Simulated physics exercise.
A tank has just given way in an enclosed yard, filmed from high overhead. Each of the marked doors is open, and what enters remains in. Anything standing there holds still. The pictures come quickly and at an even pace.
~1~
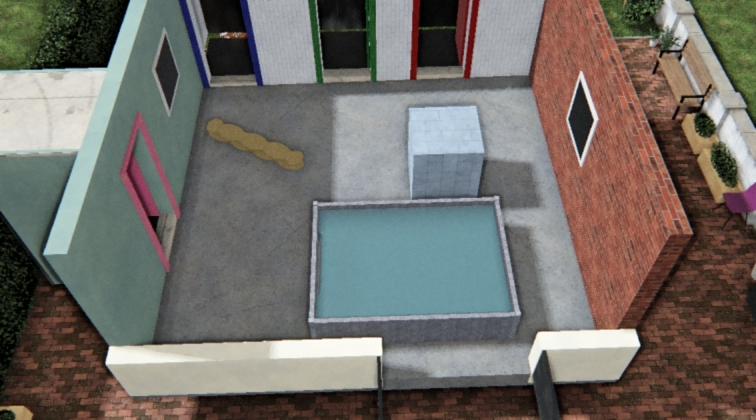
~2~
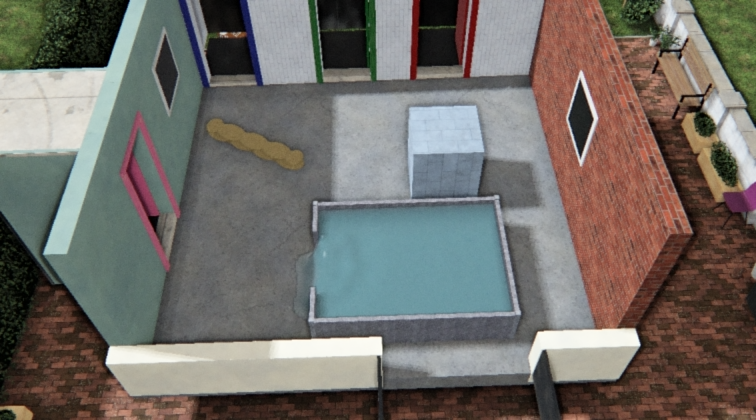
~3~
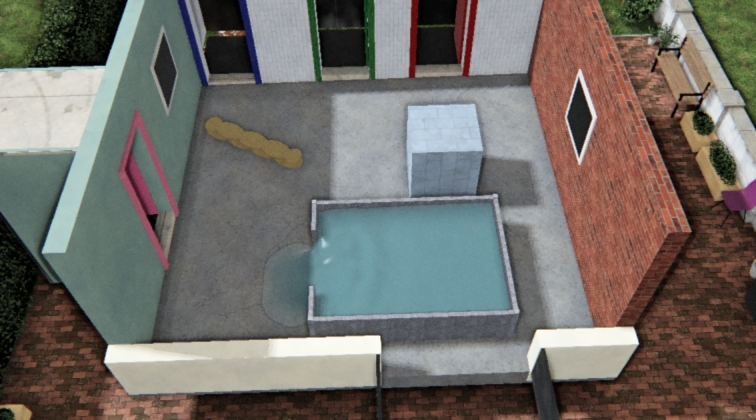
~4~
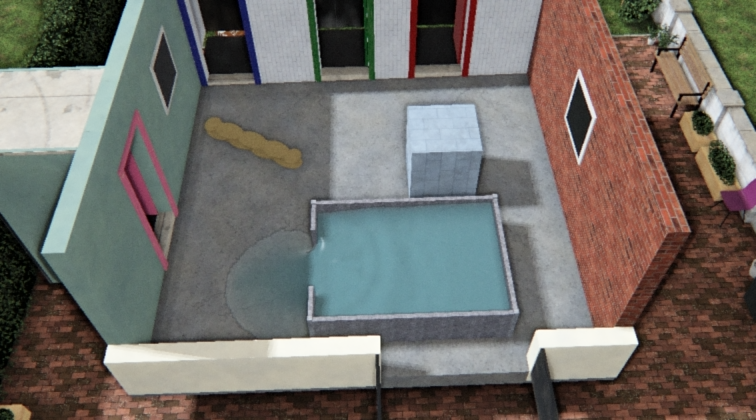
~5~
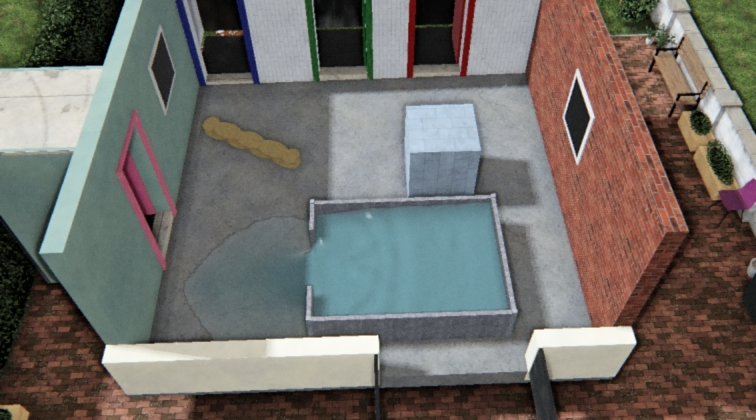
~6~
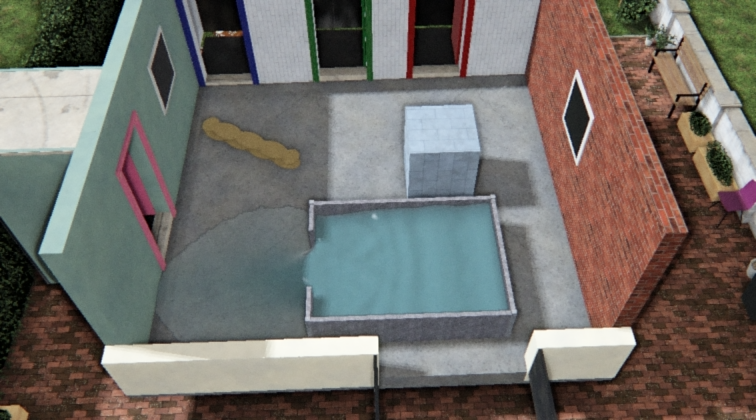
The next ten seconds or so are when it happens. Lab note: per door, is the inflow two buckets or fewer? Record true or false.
Pink door false; green door true; blue door false; red door true.
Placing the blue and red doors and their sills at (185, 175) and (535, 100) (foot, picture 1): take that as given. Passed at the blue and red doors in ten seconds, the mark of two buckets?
Going through them, I find the blue door overflows and the red door escapes flooding.
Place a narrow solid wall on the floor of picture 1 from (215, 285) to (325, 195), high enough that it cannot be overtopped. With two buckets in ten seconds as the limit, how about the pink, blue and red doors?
Record - pink: Below the line; blue: Above the line; red: Below the line.
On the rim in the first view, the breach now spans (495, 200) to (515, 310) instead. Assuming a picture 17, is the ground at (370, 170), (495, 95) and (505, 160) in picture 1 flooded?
Point by point: Untouched, swamped and swamped.
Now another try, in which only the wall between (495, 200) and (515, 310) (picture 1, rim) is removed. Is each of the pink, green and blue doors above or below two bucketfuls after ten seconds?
As I see it, the pink door stays within bounds, the green door stays within bounds and the blue door breaks the limit.
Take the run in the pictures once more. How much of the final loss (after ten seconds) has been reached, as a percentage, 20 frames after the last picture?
Near 25 in a hundred.
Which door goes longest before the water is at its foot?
My answer: The door marked red.
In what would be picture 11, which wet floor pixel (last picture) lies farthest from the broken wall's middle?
I'd say at around (180, 188).
A moment on, water covers 20 % of the floor; the pink door under two buckets in, the green door not reached, the blue door not reached, the red door not reached.
Next, water covers 25 % of the floor; the pink door over two buckets in, the green door not reached, the blue door not reached, the red door not reached.
Then, water covers 35 % of the floor; the pink door far over two buckets in, the green door not reached, the blue door under two buckets in, the red door not reached.
Later, water covers 60 % of the floor; the pink door far over two buckets in, the green door wet at the sill, nothing in, the blue door far over two buckets in, the red door not reached.
In the end, water covers 90 % of the floor; the pink door far over two buckets in, the green door wet at the sill, nothing in, the blue door far over two buckets in, the red door wet at the sill, nothing in.
